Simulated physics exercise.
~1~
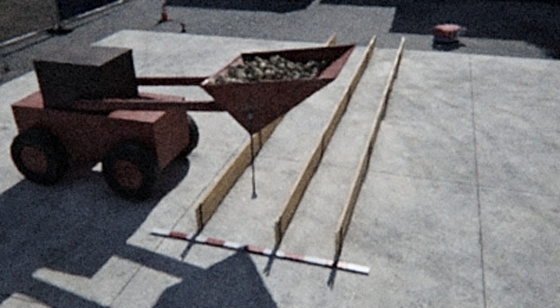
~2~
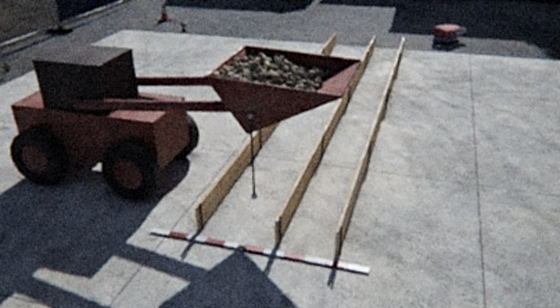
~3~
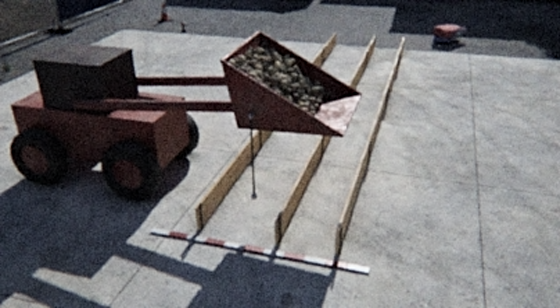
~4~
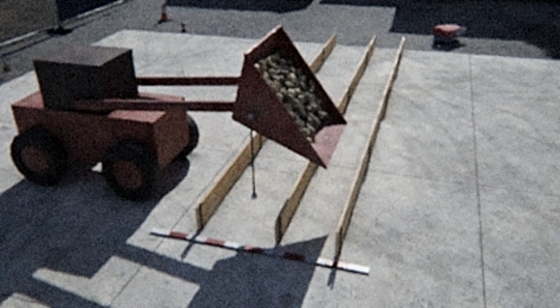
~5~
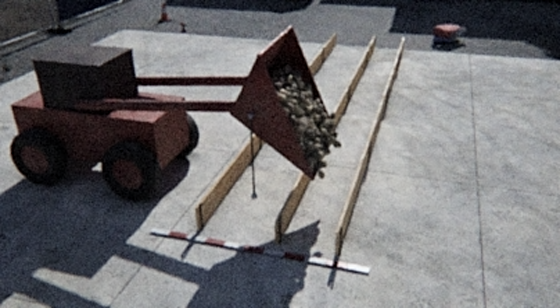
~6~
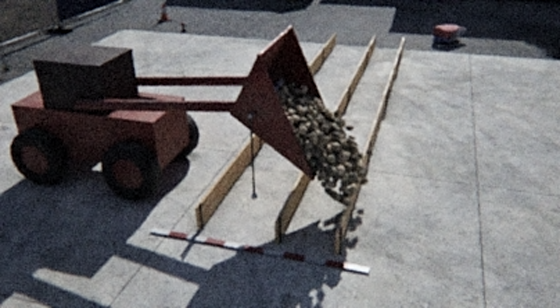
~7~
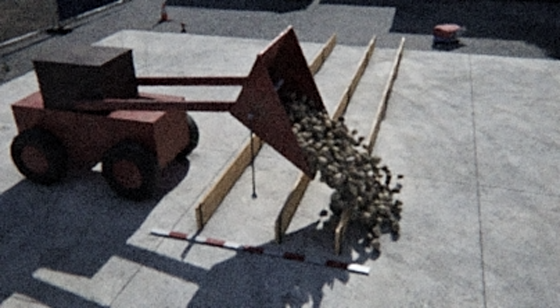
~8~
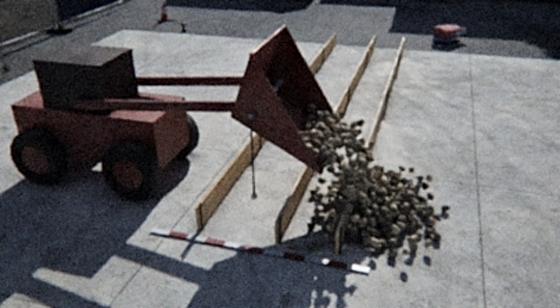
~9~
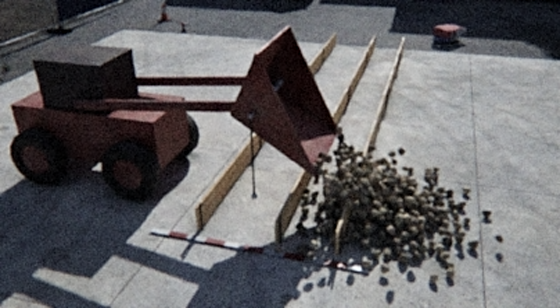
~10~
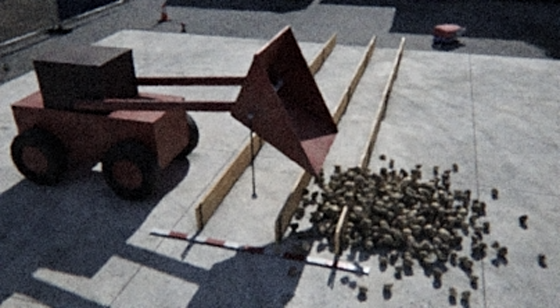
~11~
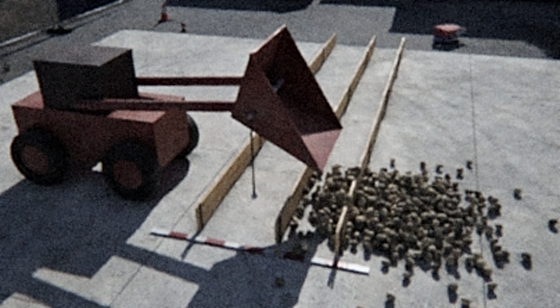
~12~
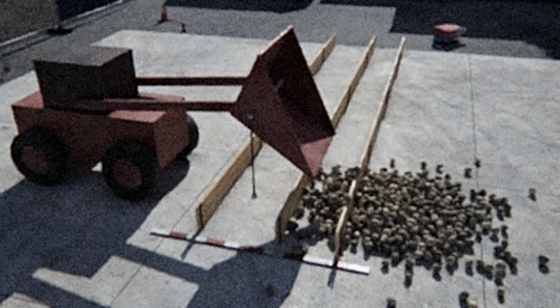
The clip shows a red loader holding a bucket of rounded stones above wooden planks on a concrete floor. The bucket tips forward, the stones pour out to the right and spread around and beyond the farthest plank, and the bucket jerks slightly, ending empty and tilted.
